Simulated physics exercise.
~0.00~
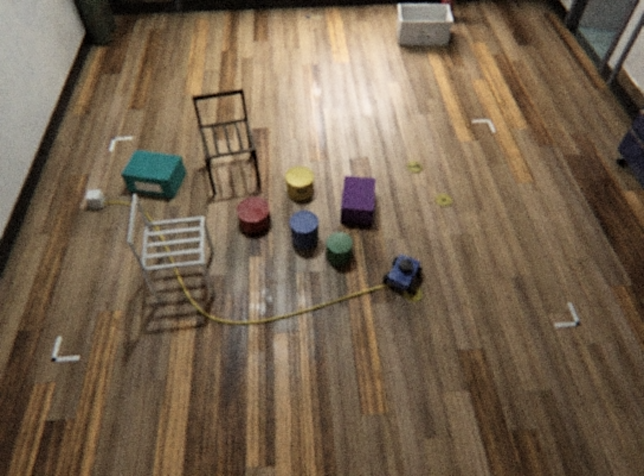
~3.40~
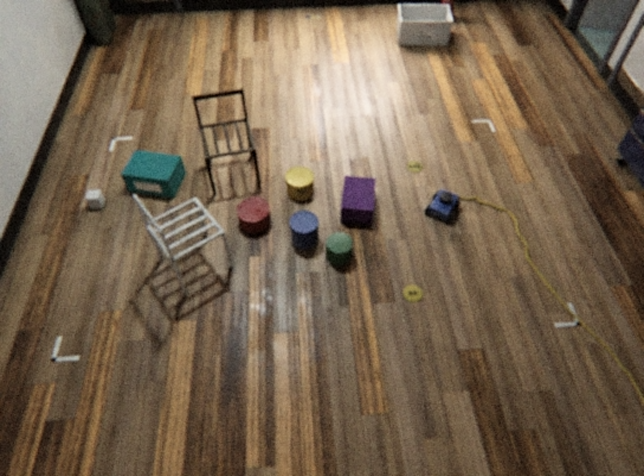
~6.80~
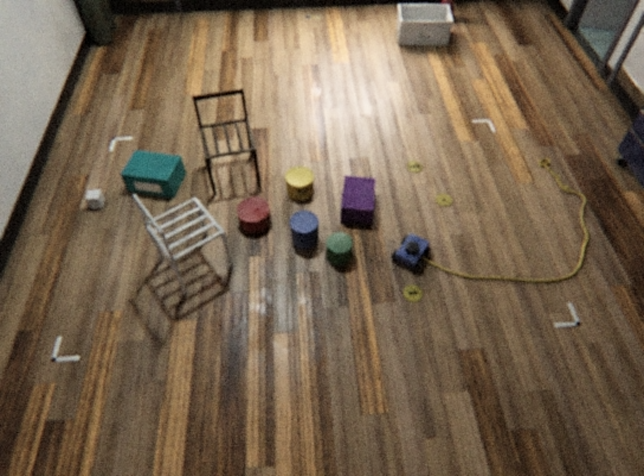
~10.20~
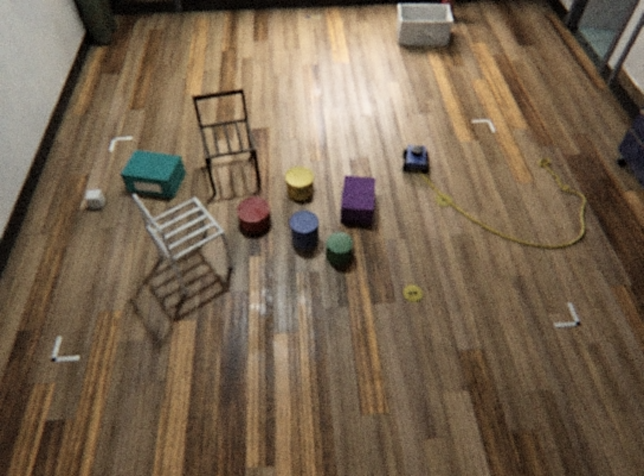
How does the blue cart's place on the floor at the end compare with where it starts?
The cart starts below the purple box, to the right of the green tub. It ends much farther up the floor, above and to the right of the purple box.
